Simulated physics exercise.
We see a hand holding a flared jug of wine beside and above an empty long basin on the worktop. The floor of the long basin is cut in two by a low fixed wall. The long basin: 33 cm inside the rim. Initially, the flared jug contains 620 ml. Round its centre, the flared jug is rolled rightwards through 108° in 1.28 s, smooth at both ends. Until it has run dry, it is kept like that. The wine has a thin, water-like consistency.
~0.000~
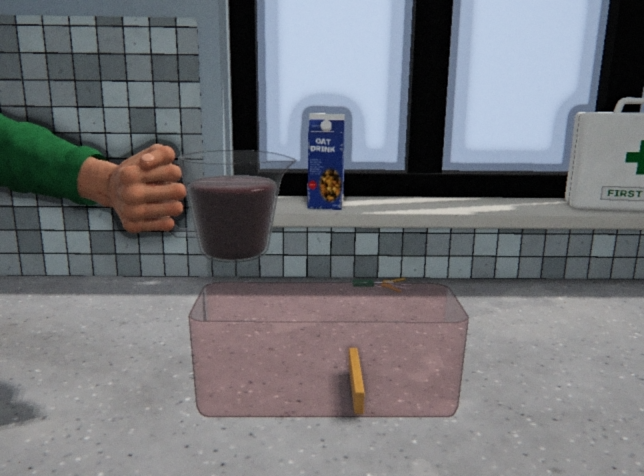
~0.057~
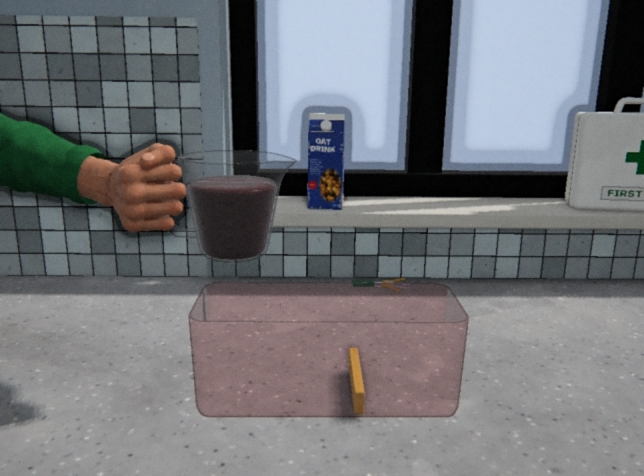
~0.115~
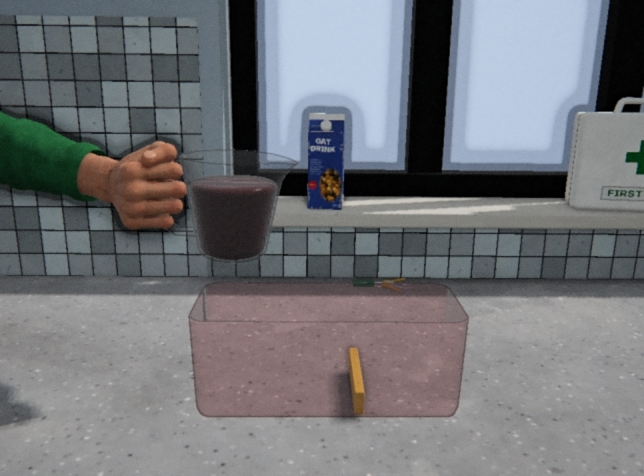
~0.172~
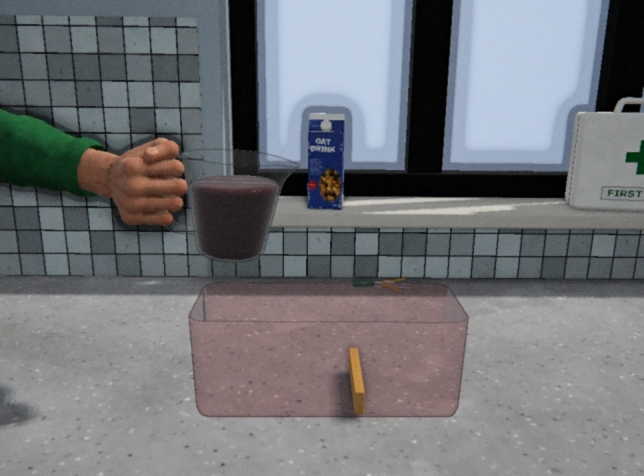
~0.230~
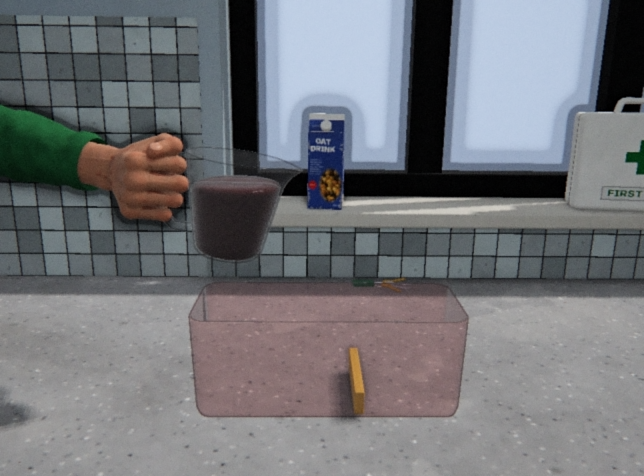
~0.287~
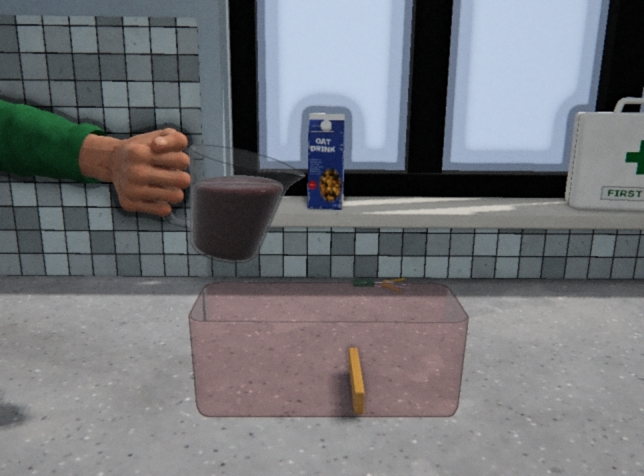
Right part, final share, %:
27 %.
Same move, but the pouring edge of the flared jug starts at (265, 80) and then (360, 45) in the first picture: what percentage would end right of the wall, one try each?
First 10, then 45 per cent.
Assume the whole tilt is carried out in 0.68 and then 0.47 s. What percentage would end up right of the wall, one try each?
15 and 15 %.
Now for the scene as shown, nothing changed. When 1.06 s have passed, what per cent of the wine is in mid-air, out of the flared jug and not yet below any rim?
Airborne fraction: Approx. 12 %.
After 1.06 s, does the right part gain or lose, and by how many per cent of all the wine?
Net gain of about 5.
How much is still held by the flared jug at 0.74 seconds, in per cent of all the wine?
78 %.
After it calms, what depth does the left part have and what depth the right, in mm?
The left ends up at roughly 18 mm, with the right at roughly 12 mm.
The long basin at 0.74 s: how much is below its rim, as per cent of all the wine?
Fraction in basin: Approx. 5%.
Then, 0.74 s in, the tilt is 66° and 78 per cent is still to pour, 4 is left of the wall and 1 right of it.
Then, 1.06 s in, the tilt is 101° and 16 per cent is still to pour, 51 is left of the wall and 22 right of it.
Then, 1.41 s in, the tilt is 108° and 0 per cent is still to pour, 73 is left of the wall and 25 right of it.
Then, 1.78 s in, the tilt is 108° and 0 per cent is still to pour, 72 is left of the wall and 27 right of it.
Finally, 72 per cent lies left of the wall, 27 right of it and 1 outside.
